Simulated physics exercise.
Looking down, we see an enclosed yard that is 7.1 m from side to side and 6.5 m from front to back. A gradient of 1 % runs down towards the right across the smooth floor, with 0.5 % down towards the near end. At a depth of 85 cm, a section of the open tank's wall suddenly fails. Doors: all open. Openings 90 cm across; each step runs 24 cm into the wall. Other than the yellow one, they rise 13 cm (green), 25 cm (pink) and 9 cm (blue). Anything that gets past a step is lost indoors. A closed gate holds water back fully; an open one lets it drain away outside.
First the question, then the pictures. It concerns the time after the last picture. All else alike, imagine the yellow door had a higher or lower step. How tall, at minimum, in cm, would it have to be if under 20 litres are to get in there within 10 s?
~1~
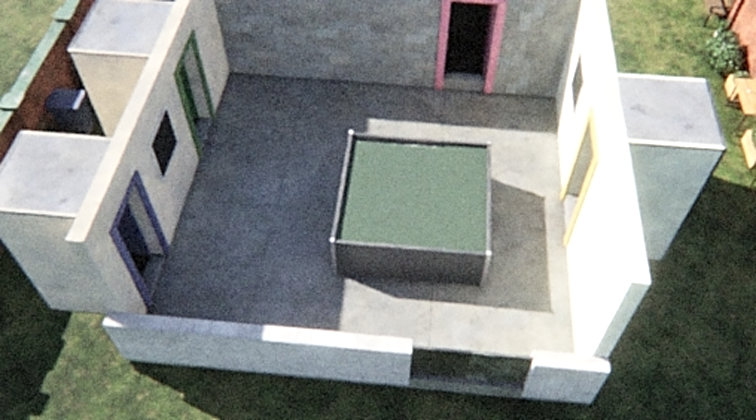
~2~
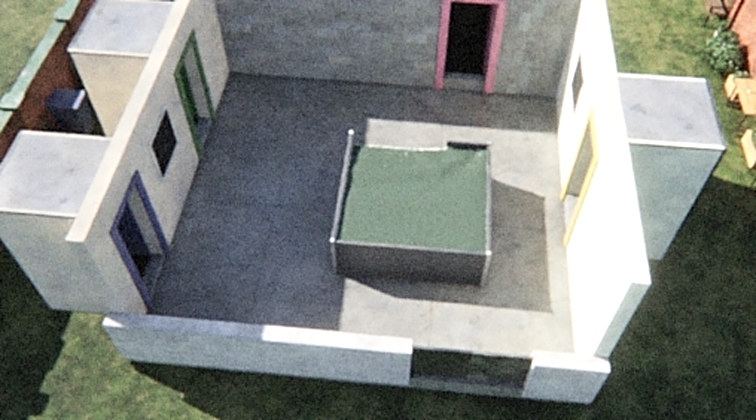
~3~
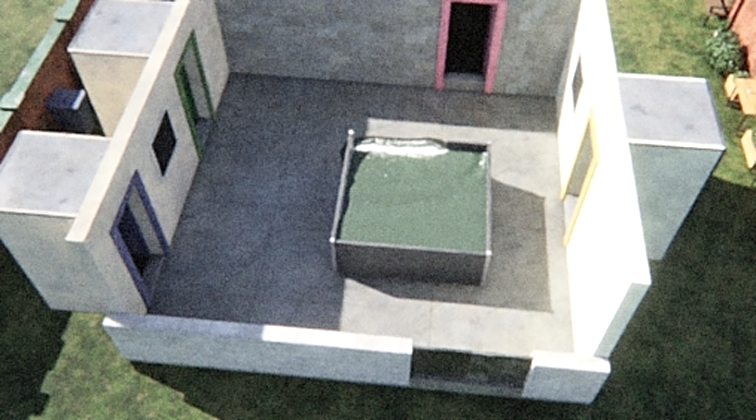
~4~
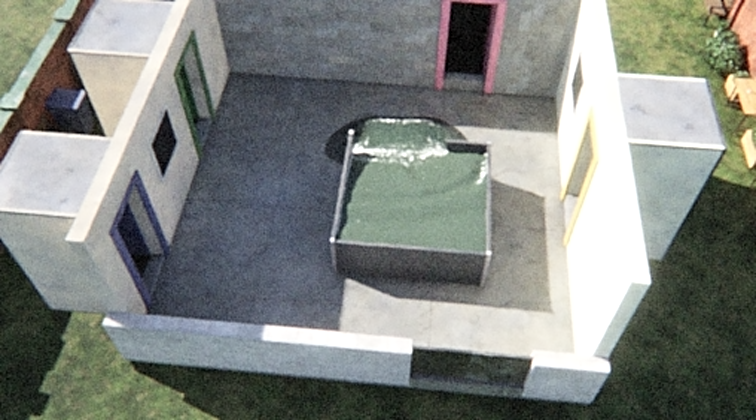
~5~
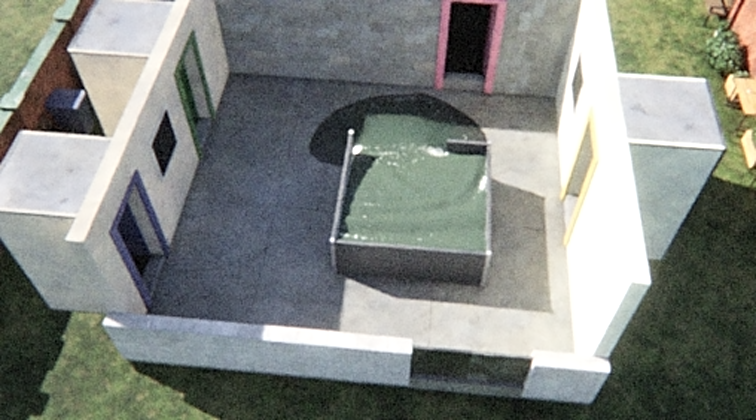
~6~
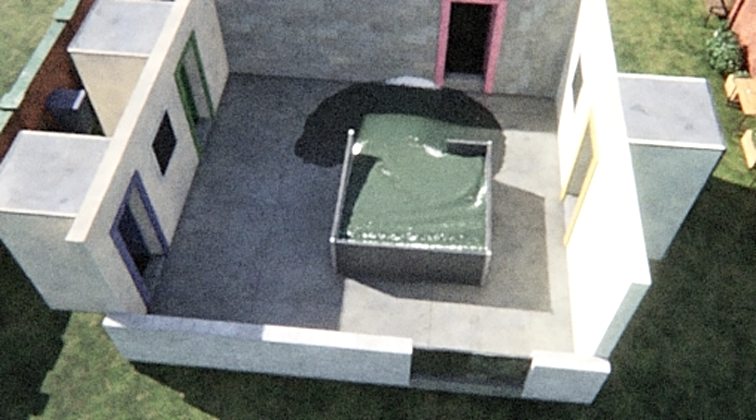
It would need to be about 5.5 cm tall.
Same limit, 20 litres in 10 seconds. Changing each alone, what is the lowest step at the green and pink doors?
About 15 cm at green and 33 cm at pink.
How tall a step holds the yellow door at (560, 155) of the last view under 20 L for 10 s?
You'd want it roughly 18 cm high.
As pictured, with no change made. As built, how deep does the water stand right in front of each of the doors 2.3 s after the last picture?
In cm - green: 19, pink: 28, yellow: 6, blue: 0.
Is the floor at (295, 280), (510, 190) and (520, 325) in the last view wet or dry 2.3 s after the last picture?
First bone-dry, second wet through, third bone-dry.
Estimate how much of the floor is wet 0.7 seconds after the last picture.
25 %.
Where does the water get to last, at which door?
That would be the blue door.
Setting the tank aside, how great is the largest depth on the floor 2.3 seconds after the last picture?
Roughly 46 cm.
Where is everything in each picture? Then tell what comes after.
Still water, 85 cm deep, in the open tank at (415, 192); the yellow door at (577, 186) is dry, in the first frame.
The front is at a hidden place, 0.4 m from the gap on the far side; 0.5 m2 of floor is wet, 85 cm left at the back, in the second frame.
Water pours out on the far side and has run 0.8 m, to a hidden place; about 15 cm deep outside, 85 cm at the back, in the third frame.
The front is at (424, 119), 1.5 m from the gap on the far side; 3.2 m2 of floor is wet, 85 cm left at the back, in the fourth frame.
The gap is on the far side, the front 2.1 m out at (418, 96); the back of the open tank holds 82 cm, in the fifth frame.
The front is at (452, 89), 2.4 m from the gap on the far side; 7.9 m2 of floor is wet, 73 cm left at the back; 1.7 m in a straight line remain to the yellow door at (577, 186), in the sixth frame.
Then, 0.7 s after the last picture water covers 25 % of the floor, deepest (55 cm) near (394, 85); it has not reached the yellow door.
Then, 2.3 s after the last picture water covers 45 % of the floor, deepest (46 cm) near (238, 73); 6 cm at the yellow door, 0 litres in over its 24 cm step.
Then, 9.3 s after the last picture water covers 100 % of the floor, deepest (27 cm) near (574, 380); 11 cm at the yellow door, 0 litres in over its 24 cm step.
At the yellow door as built, the water peaked near 11 cm, 9.3 s after the last picture.
With a step of 4.5 cm, 30 litres would have come in within the 10 s; with 6.5 cm, 9 litres. So under 20 litres takes about 5.5 cm.
